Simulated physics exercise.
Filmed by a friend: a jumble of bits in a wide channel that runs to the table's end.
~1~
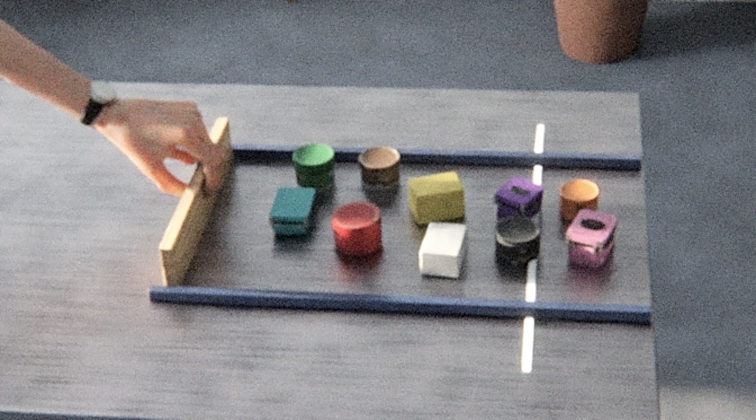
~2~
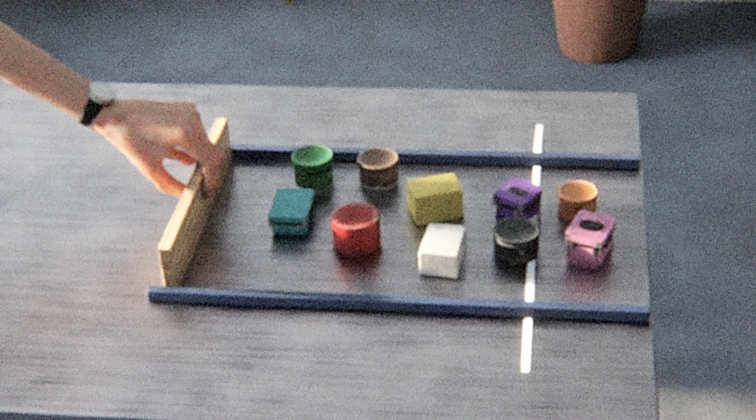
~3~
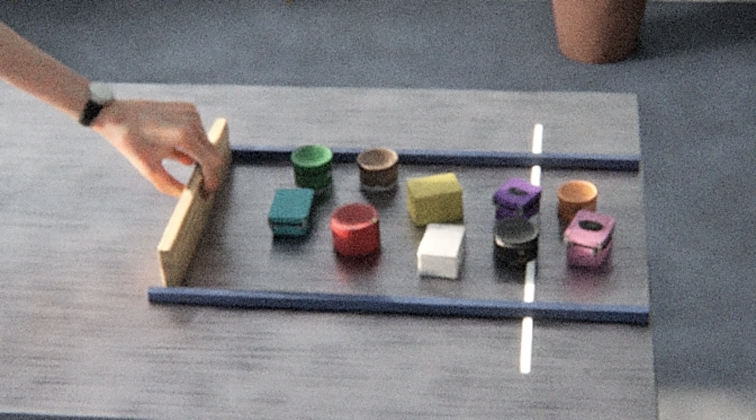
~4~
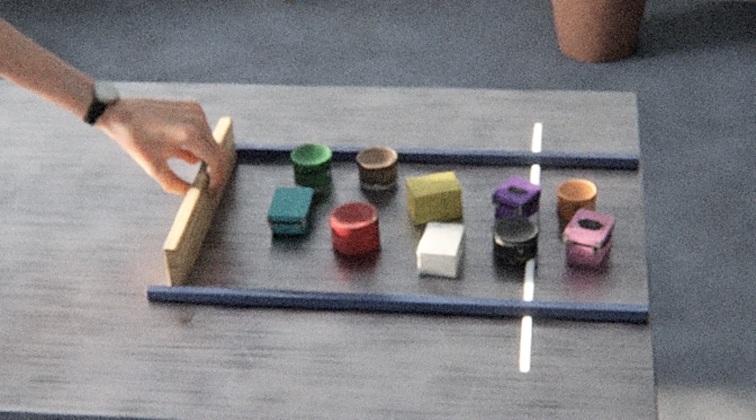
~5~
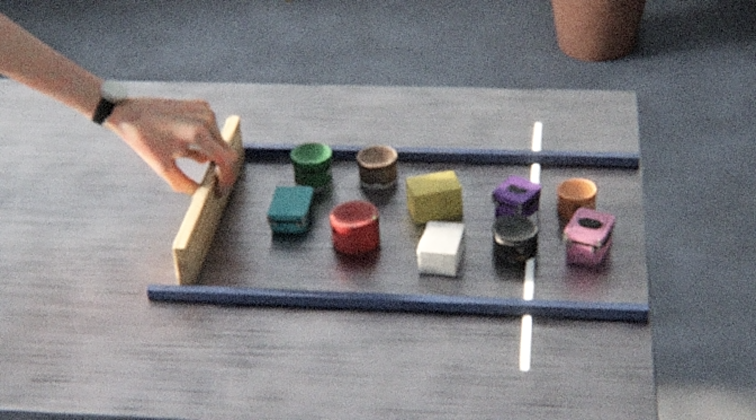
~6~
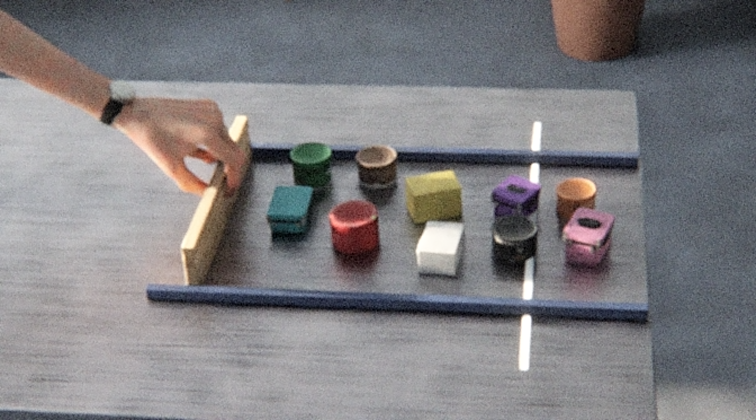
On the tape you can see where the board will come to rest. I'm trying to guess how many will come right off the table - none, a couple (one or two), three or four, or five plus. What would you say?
I would say a couple, one or two.
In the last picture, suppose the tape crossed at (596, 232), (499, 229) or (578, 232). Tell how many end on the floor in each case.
5, 0, 3.
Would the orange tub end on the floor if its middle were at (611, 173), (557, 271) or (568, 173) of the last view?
Well, the orange tub keeps its spot first, keeps its spot next, and keeps its spot last.
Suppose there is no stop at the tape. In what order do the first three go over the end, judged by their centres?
In order: The orange tub, then the purple case, then the pink case.
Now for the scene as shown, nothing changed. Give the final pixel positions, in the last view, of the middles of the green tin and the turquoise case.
They end up close to (554, 179) and (550, 217).
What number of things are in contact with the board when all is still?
4 in contact.
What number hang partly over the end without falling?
2.
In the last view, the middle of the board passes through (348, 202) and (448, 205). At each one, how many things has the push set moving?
By then 4, and later 9.
Early on, none off yet; pink case at rest near (589, 237); orange tub at rest near (576, 199); black tub at rest near (515, 239).
A while later, none off yet; pink case at rest near (589, 237); orange tub moving near (581, 199); black tub at rest near (520, 238).
Finally, the number that fall off is one or two; lost, orange tub.
